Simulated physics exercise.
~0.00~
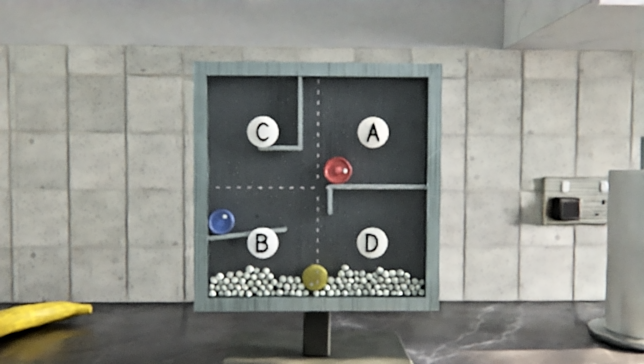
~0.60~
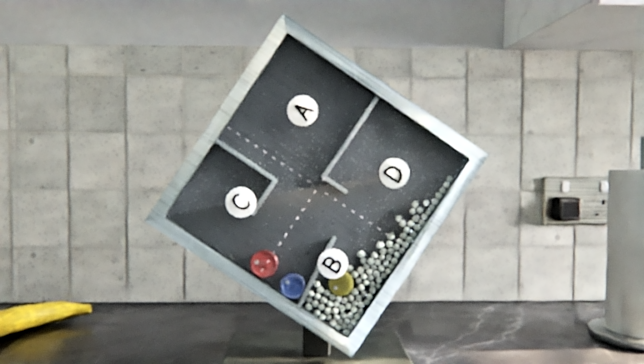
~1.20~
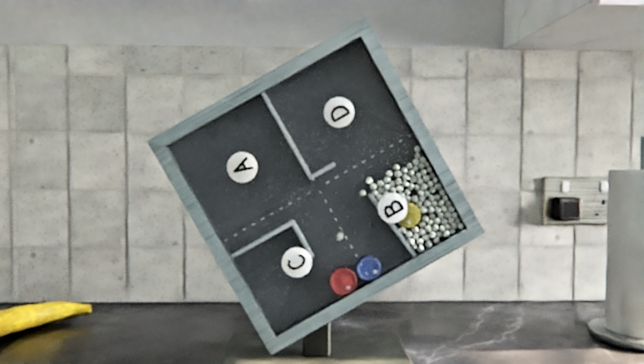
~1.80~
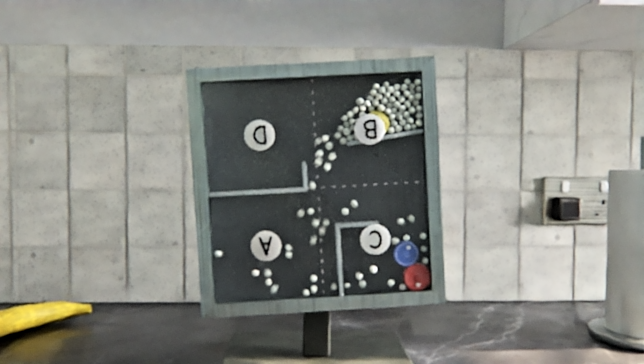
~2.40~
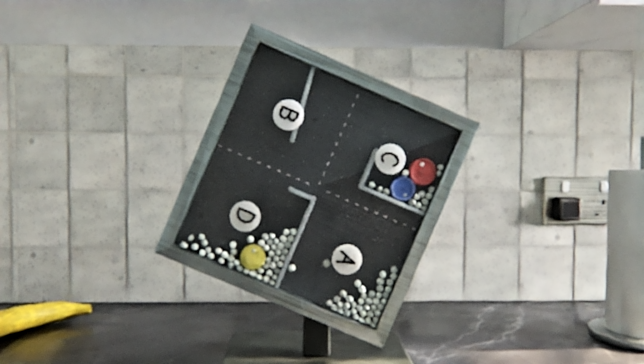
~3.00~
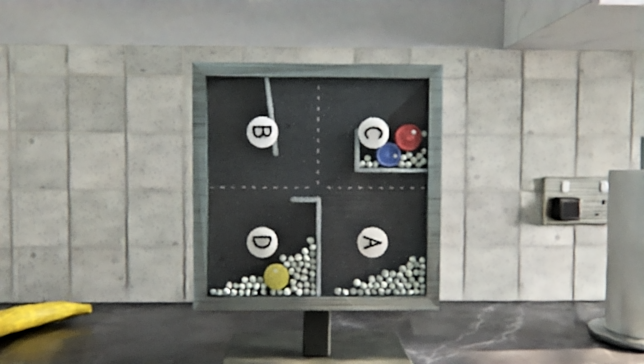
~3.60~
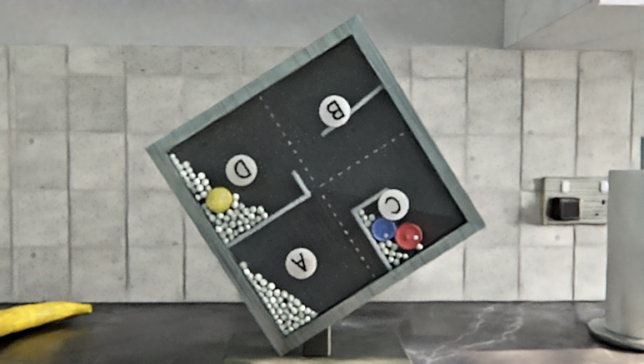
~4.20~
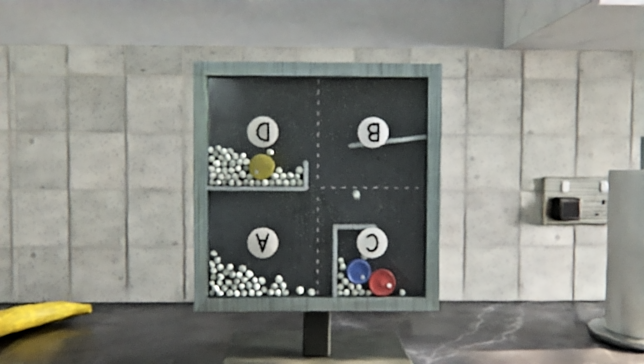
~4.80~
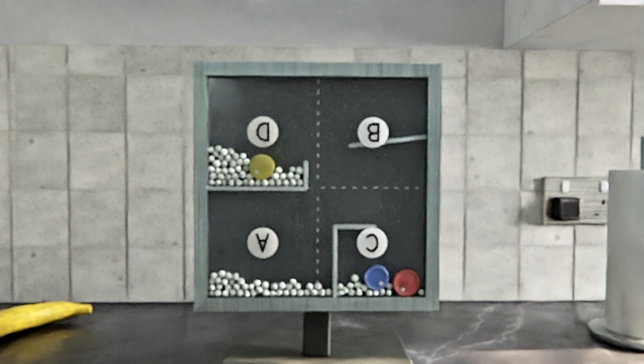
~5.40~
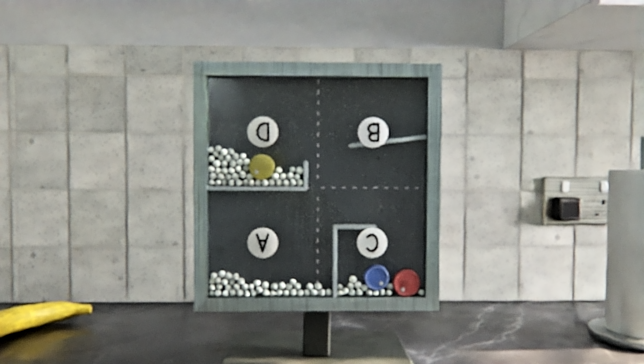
The clip opens on an upright, square puzzle box on a kitchen counter, with white beads and a yellow disc along its floor and the red and blue discs resting on ledges. The box turns anticlockwise, and the beads heap to the right while the red and blue discs drop. As it goes upside down, beads carried up in B spill downward. It continues to three-quarters of a turn, pauses, then swings back clockwise by a quarter. It ends upside down and still, the yellow disc among beads on D's shelf, more beads in A, a few in C beside the blue and red discs, and B empty.
